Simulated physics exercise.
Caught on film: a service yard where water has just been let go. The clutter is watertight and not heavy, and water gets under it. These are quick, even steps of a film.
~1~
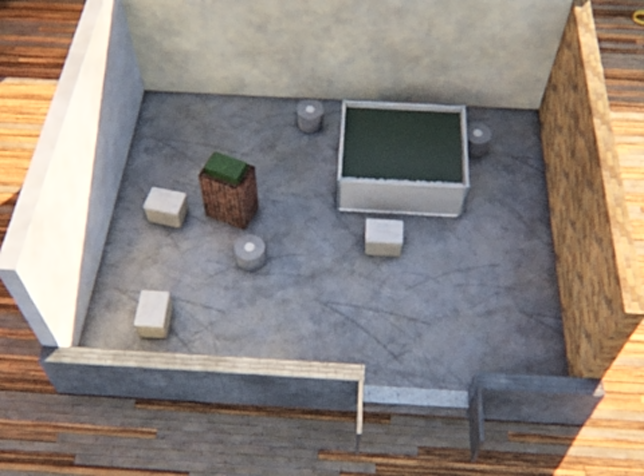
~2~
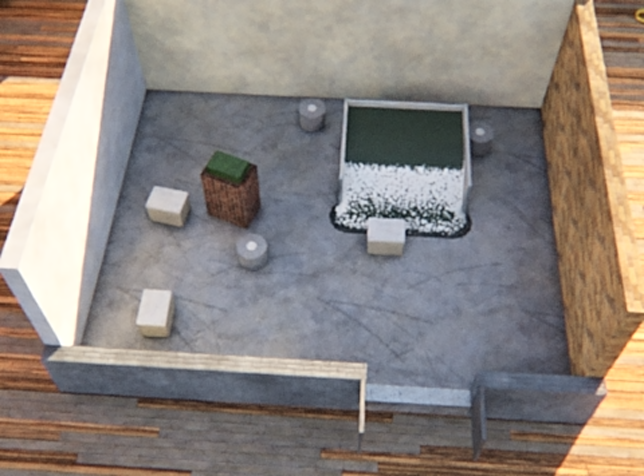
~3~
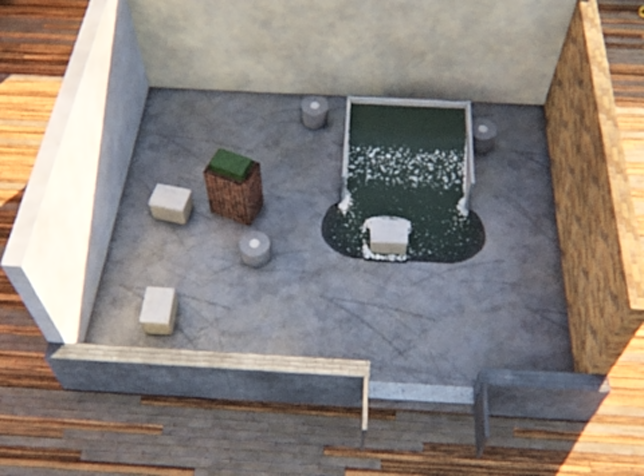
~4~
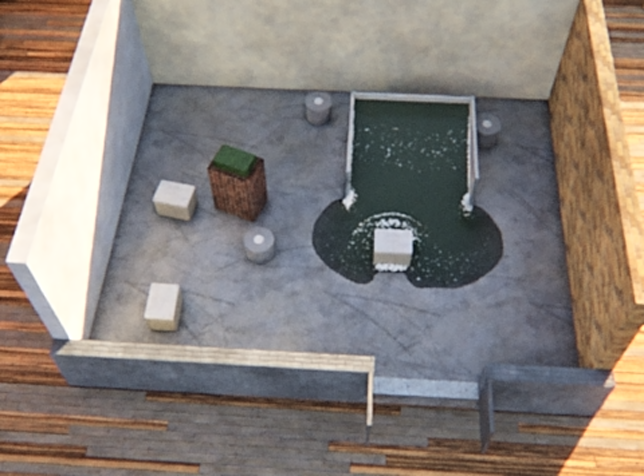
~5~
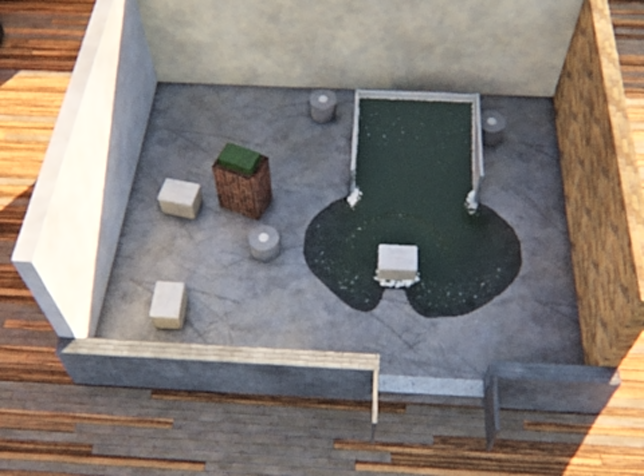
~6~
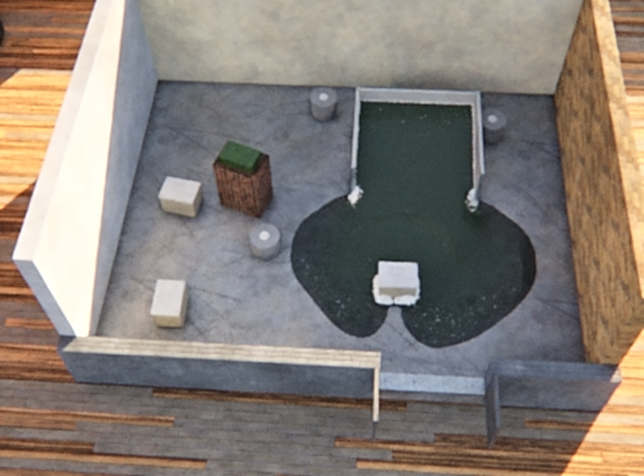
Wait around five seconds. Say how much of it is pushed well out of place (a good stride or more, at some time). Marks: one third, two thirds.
Share: Under a third.
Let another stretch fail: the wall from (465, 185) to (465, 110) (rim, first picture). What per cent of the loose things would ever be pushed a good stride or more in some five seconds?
About 40 per cent.
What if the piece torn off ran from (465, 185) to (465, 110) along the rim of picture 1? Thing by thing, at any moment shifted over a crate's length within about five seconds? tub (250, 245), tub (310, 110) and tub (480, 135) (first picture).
As listed: Less than that, yes, shifted that much.
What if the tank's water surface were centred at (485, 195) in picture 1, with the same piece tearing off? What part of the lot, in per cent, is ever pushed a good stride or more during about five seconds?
I make it 0 per cent.
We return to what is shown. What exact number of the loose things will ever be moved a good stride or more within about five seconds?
I count 2.
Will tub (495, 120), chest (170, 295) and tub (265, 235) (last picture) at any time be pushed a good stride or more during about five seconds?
As listed: Never so far, yes, never so far.
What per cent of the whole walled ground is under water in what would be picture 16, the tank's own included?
I make it 50 per cent.
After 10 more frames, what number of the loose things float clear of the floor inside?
The number is 0.
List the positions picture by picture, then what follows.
A chest at (384, 231), on the bottom; a tub at (310, 109), on the bottom; 0 of 7 have shifted, in the first frame.
A chest at (387, 229), on the bottom; a tub at (312, 108) rests on the ground; 0 of 7 have shifted, in the second frame.
A chest at (389, 231) rests on the ground, close to its start; a tub at (315, 106) rests on the ground; 1 of 7 have shifted, in the third frame.
A chest at (393, 241), on the bottom, a stride from its start; a tub at (319, 101), on the bottom; 1 of 7 have shifted, in the fourth frame.
A chest at (398, 257) rests on the ground, a stride from its start; a tub at (323, 99), on the bottom; 1 of 7 have shifted, in the fifth frame.
A chest at (398, 274), on the bottom, a stride from its start; a tub at (324, 97), on the bottom; 1 of 7 have shifted, in the sixth frame.
A moment on, 1 of 7 are well off their spots; 0 afloat.
Next, 1 of 7 are well off their spots; 0 afloat.
Later, 1 of 7 are well off their spots; 0 afloat.
In the end, 2 of 7 are well off their spots, and 2 have been at some point; 0 afloat.
